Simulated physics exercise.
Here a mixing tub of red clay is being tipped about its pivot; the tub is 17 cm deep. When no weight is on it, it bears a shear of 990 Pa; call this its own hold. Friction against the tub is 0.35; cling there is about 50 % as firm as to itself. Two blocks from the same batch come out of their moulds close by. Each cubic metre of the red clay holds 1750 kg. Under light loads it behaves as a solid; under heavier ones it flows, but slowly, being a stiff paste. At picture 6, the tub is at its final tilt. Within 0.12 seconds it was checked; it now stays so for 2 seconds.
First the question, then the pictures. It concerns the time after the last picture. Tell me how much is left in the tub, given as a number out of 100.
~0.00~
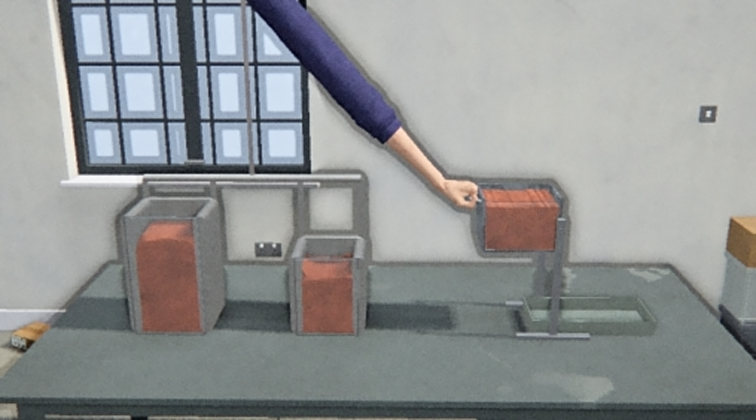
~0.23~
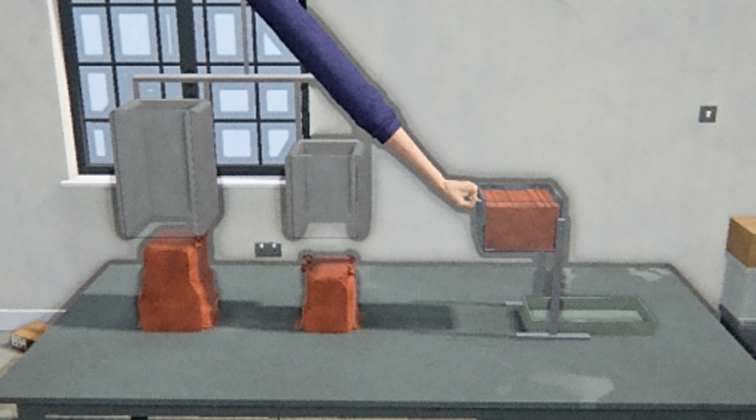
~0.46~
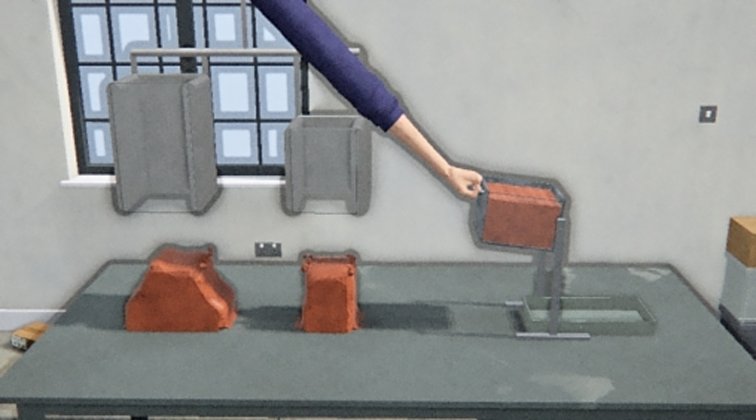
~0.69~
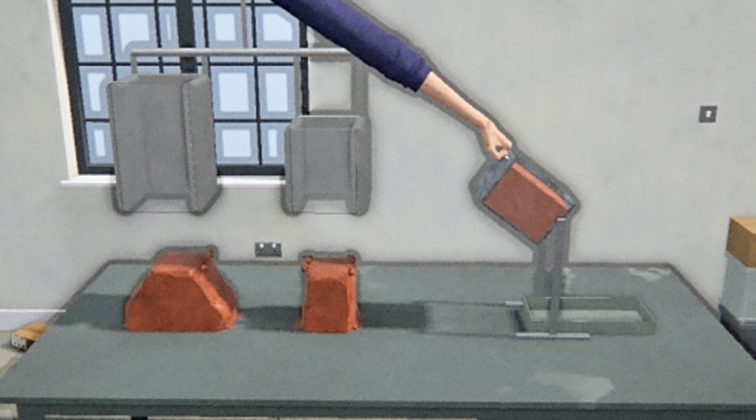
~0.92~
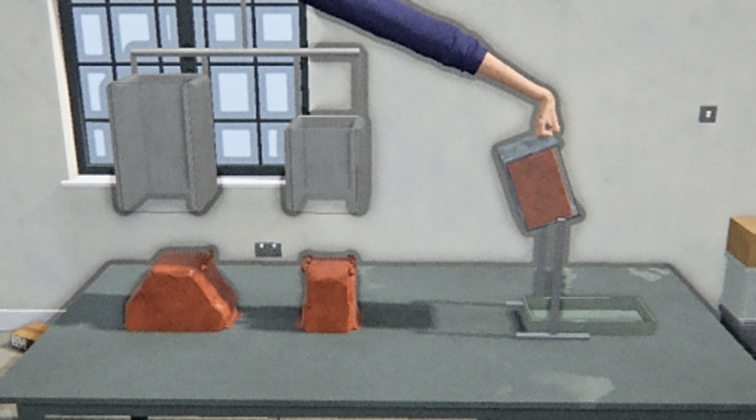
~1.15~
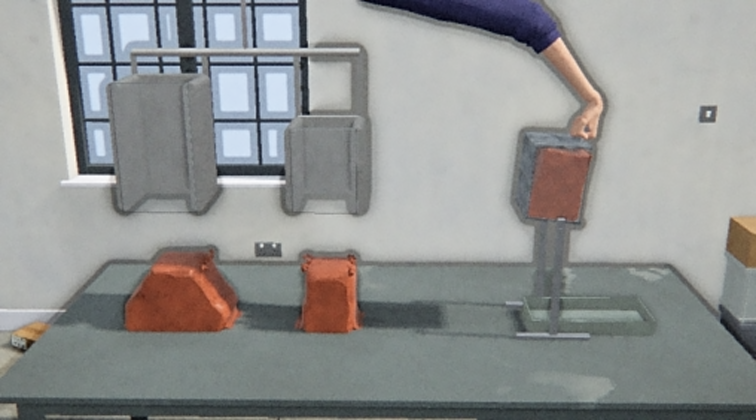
It should be close to 39 out of 100.
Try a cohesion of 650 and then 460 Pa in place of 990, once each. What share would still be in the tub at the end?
You'd see 35 percent the first time and 35 percent the second.
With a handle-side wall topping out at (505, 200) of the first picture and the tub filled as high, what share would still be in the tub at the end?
100 %.
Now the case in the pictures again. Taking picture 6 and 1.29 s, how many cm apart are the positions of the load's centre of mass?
Around 4 cm.
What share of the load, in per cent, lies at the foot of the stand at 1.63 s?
I'd say about 0 per cent of it.
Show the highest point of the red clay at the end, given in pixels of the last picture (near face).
About (558, 187).
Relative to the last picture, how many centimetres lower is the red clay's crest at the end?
About 12 cm.
After 1.29 s, the tub is at 94 degrees and holds 84 %.
After 1.46 s, the tub is at 94 degrees and holds 49 %.
After 1.63 s, the tub is at 94 degrees and holds 39 %.
After 1.80 s, the tub is at 94 degrees and holds 39 %.
After 3.15 s, the tub is at 94 degrees and holds 39 %.
